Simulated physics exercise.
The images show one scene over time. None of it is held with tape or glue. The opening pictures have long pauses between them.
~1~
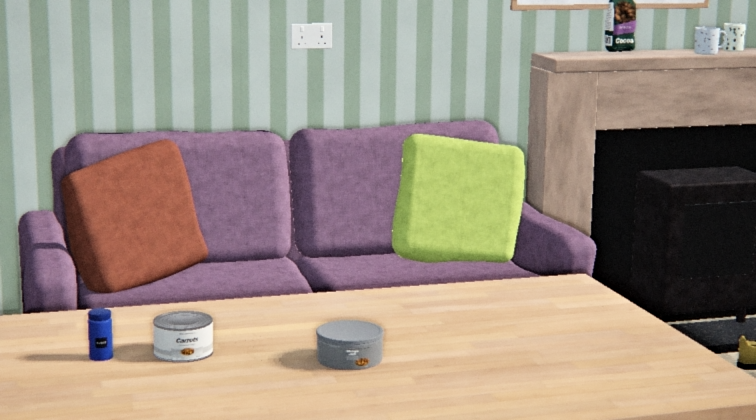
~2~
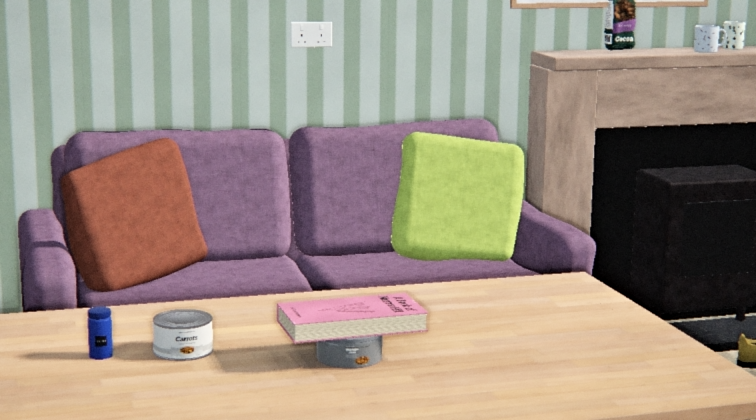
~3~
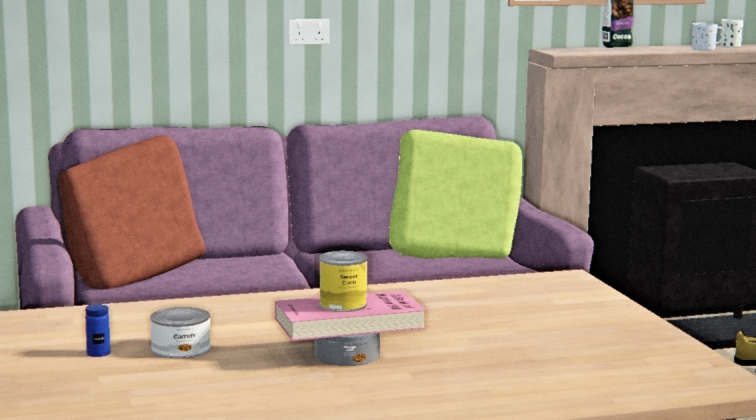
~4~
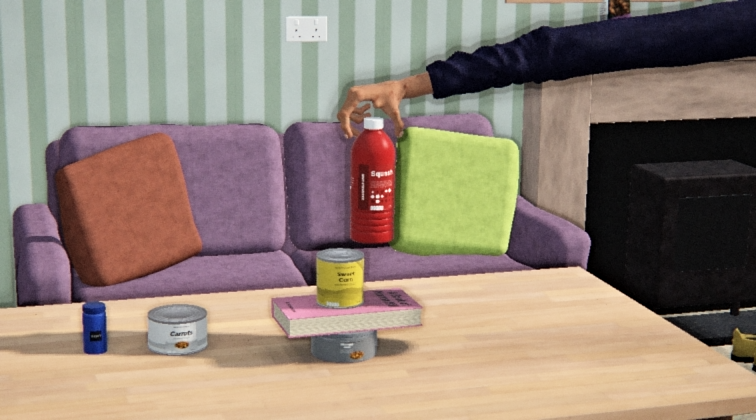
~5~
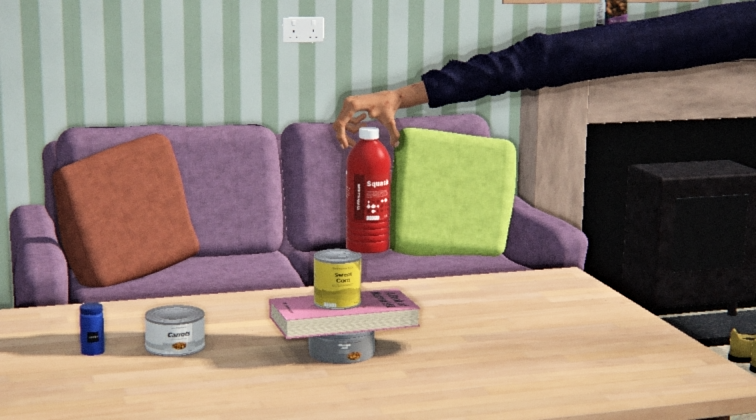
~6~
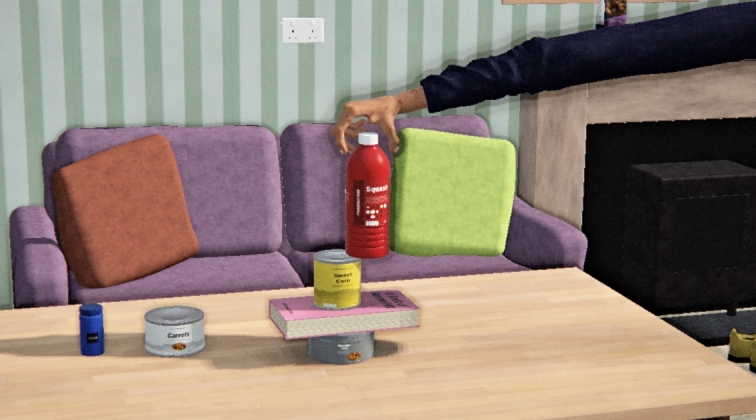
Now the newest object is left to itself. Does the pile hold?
The pile will not stay secure.
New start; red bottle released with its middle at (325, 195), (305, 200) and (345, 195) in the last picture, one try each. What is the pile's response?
Lab note - case 1: No collapse; case 2: Collapse; case 3: No collapse.
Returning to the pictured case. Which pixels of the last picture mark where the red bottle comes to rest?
Somewhere around (479, 319) in the last picture.
Then, 0.50 s after the last picture, red bottle now fallen.
Then, 0.70 s after the last picture, things are still on the move.
At rest, fallen, red bottle; the other 5 in place. Seen from the same camera at the end, red bottle near (479, 319). The pile gives way.
